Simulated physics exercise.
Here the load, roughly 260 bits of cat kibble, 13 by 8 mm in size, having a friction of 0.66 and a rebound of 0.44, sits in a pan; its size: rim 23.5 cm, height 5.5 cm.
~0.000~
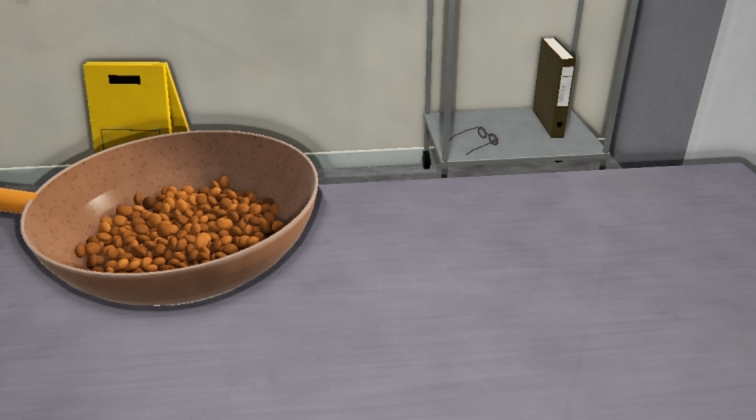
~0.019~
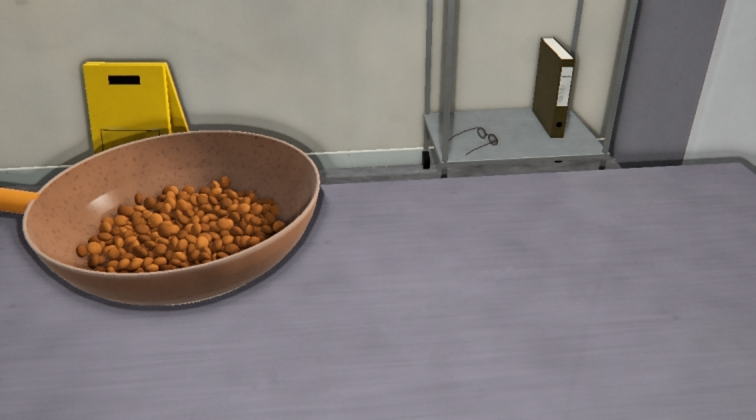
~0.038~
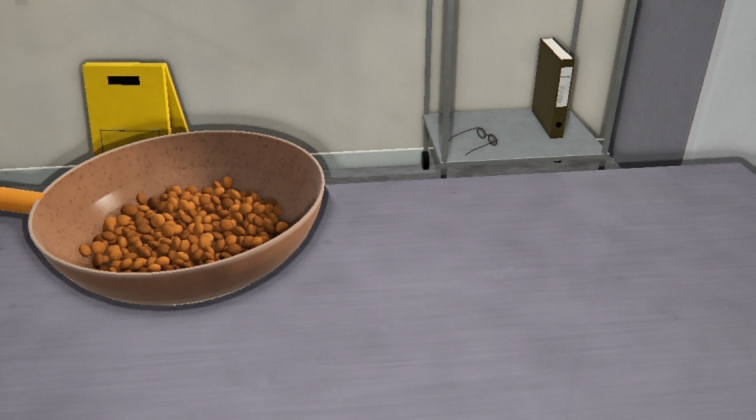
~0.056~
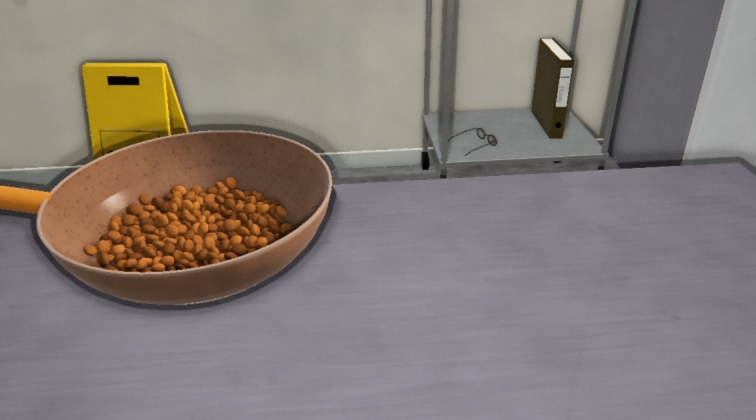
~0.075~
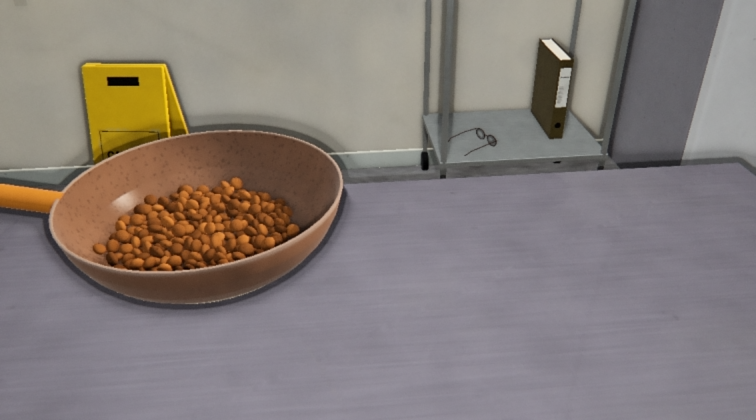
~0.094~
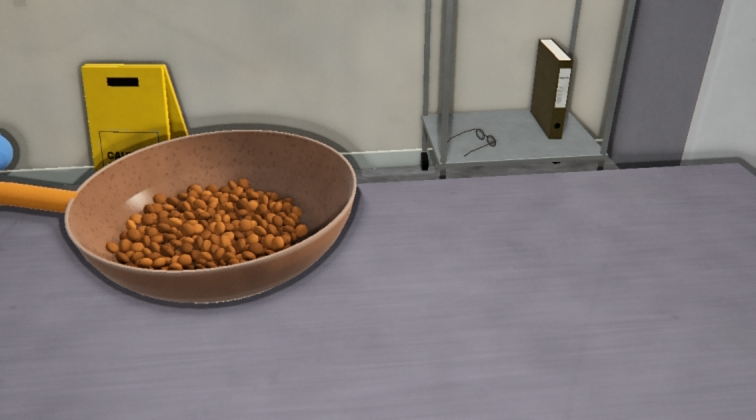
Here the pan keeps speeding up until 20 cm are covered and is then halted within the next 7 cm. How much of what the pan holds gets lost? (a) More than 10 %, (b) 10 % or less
(b) 10 % or less.
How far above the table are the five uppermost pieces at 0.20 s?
Height above table: About 19 cm.
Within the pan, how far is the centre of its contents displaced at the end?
It ends up roughly 6.5 centimetres off.
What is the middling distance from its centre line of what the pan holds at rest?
Distance: Around 8.0 cm.
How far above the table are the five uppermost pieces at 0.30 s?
About 19 cm above the table.
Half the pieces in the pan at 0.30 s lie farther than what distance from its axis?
That would be about 5.5 cm from the centre line.
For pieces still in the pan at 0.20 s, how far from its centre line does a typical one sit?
I'd say somewhere around 6.0 cm.
Then, at 0.20 s, tilt 0 degrees; pan 100 %; middle of all pieces near (315, 225).
After 0.30 s, tilt 0 degrees; pan 100 %; middle of all pieces near (475, 217).
After 0.38 s, tilt 0 degrees; pan 100 %; middle of all pieces near (548, 204).
Then, at 0.46 s, tilt 0 degrees; pan 100 %; middle of all pieces near (555, 202).
At rest (1.0 s), pan 100 %.
